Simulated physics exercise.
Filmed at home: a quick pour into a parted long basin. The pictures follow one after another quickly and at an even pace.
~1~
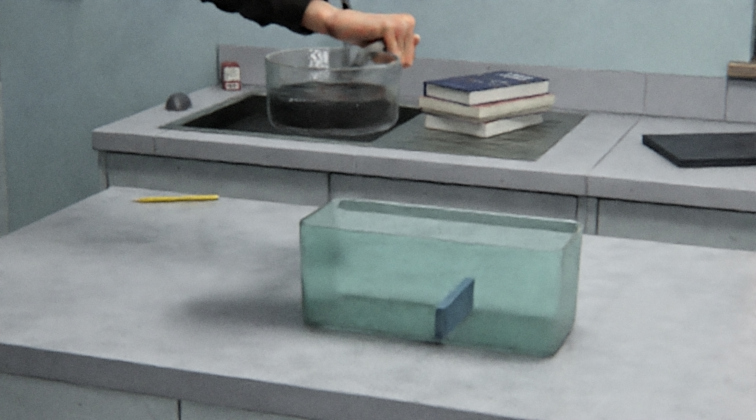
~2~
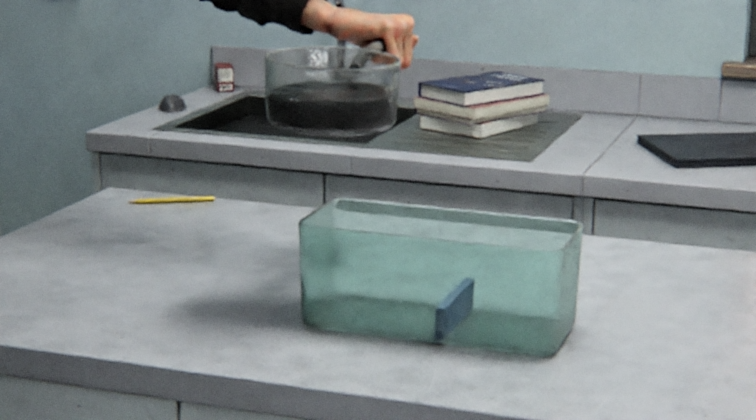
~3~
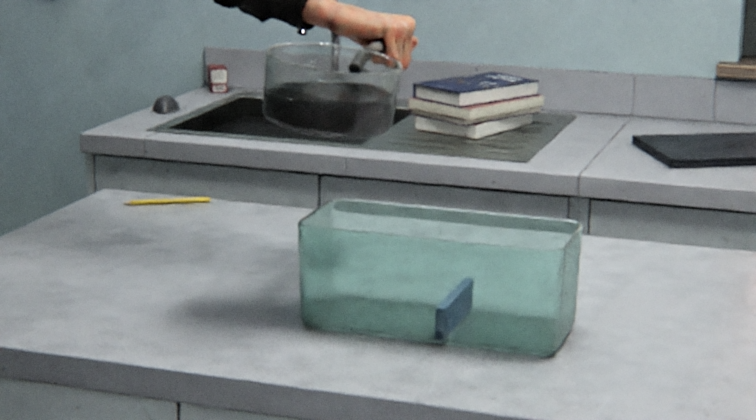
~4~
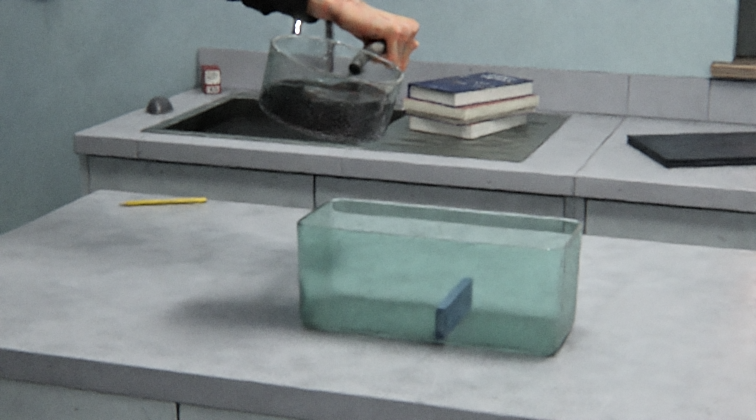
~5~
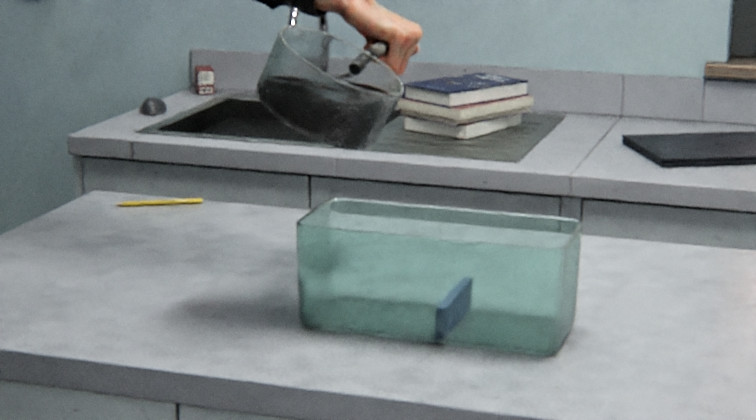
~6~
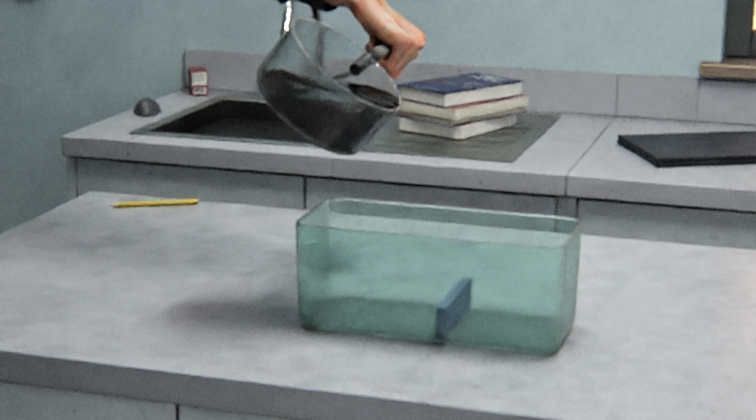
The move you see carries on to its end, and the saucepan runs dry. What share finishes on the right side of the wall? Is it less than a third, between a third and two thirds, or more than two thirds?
The share right of the wall is a minor part, beneath one third.
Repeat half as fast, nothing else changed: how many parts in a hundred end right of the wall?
Roughly 15 percent.
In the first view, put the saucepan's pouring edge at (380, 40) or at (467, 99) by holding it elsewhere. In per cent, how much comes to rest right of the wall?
First try 5 %, second try 85 %.
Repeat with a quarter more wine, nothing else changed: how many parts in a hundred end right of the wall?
Near 20 %.
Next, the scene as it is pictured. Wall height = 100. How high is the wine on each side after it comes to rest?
70 per cent for the left part, 10 for the right.
A moment on, the saucepan is tipped on its side and 35 per cent is still to pour, 21 is left of the wall and 0 right of it.
Next, the saucepan is tipped on its side and 14 per cent is still to pour, 72 is left of the wall and 4 right of it.
Then the saucepan is tipped on its side and 4 per cent is still to pour, 84 is left of the wall and 7 right of it.
Later the saucepan is tipped on its side and 1 per cent is still to pour, 89 is left of the wall and 8 right of it.
At rest 91 per cent lies left of the wall, 8 right of it and 1 outside.
